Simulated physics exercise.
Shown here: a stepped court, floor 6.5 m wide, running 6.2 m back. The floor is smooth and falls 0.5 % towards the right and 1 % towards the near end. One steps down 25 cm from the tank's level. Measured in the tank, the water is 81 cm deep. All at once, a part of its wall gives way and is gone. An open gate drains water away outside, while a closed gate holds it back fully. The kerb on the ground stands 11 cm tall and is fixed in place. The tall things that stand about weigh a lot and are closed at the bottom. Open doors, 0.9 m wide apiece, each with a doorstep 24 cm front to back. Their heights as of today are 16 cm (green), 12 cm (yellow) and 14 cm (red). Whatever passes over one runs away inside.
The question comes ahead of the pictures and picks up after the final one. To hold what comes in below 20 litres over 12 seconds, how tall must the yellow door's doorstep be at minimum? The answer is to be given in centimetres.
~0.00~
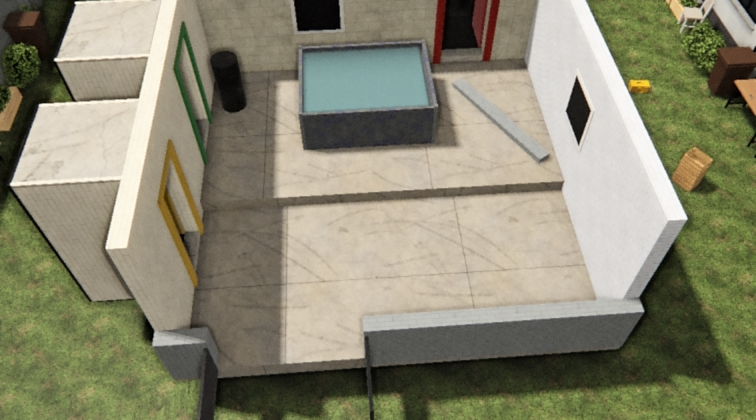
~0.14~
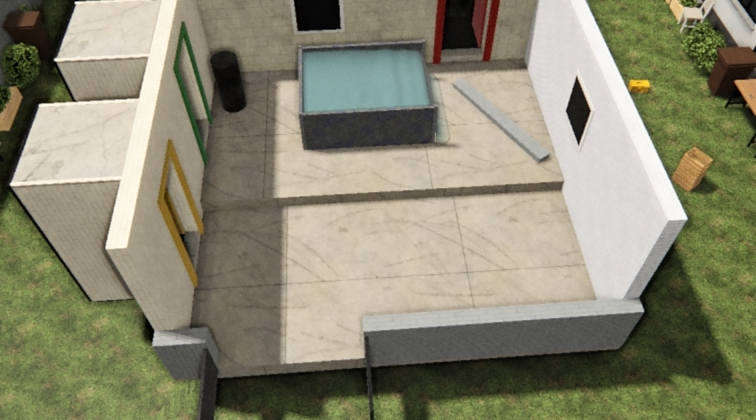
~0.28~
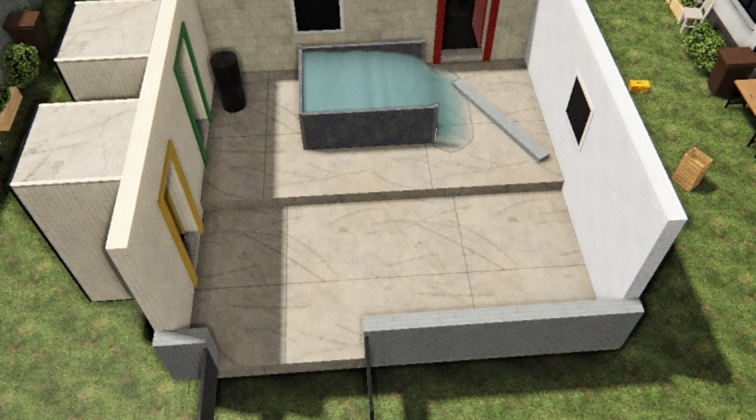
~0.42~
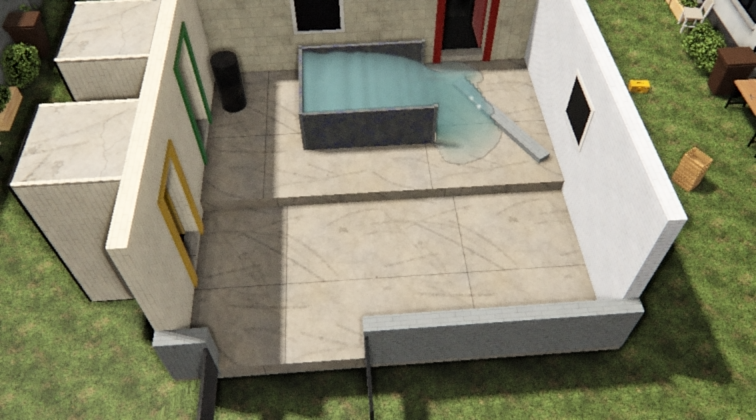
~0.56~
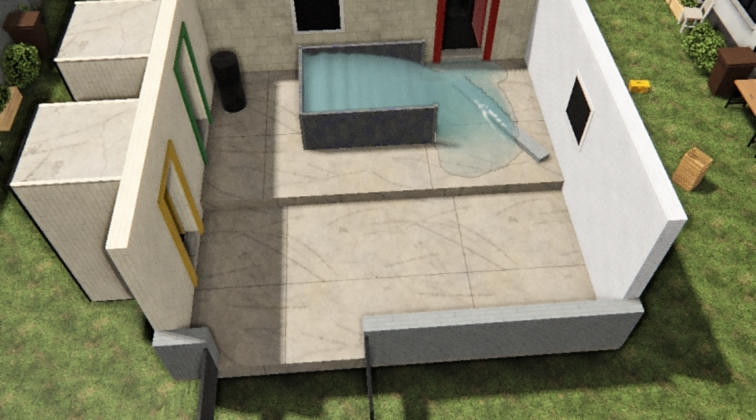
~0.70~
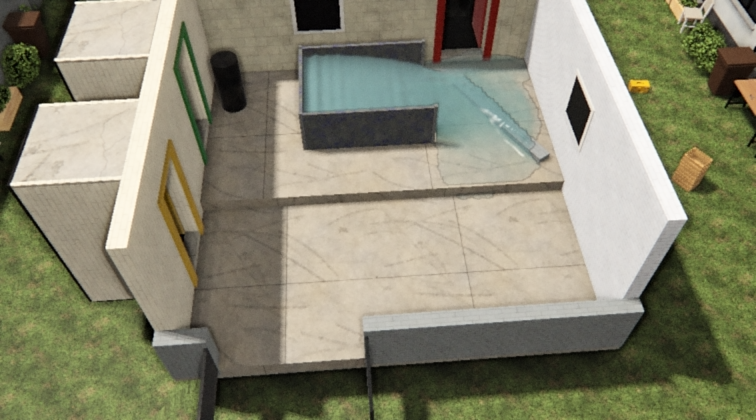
About 12.5 cm.
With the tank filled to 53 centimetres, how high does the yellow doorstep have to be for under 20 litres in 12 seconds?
In that case, roughly 7.0 cm.
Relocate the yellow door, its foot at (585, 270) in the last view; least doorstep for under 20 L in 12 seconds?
Minimum: About 20 cm.
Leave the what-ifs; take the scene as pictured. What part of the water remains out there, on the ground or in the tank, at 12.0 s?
Something near 76 out of a hundred parts.
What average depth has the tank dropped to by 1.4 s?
Around 43 centimetres.
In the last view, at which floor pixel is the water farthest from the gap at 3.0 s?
Roughly at (605, 326) in the last view.
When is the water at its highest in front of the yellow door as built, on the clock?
Roughly at 5.0 s.
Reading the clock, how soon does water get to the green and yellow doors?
Green: 6.0 s; yellow: 4.5 s.
After 1.4 s water covers 25 % of the floor, deepest (58 cm) near (516, 61); it has not reached the yellow door.
After 3.0 s water covers 40 % of the floor, deepest (46 cm) near (602, 316); it has not reached the yellow door.
After 12.0 s water covers 85 % of the floor, deepest (21 cm) near (602, 316); 9 cm at the yellow door, 24 litres in over its 12 cm doorstep.
At the yellow door as built, the water arrived by 4.8 s and peaked near 17 cm at 5.2 s.
Run again over the same 12 s with other heights there, 30 litres in over 11.5 cm, 3 litres over 15.5 cm. The limit of 20 litres is kept from about 12.5 cm up.
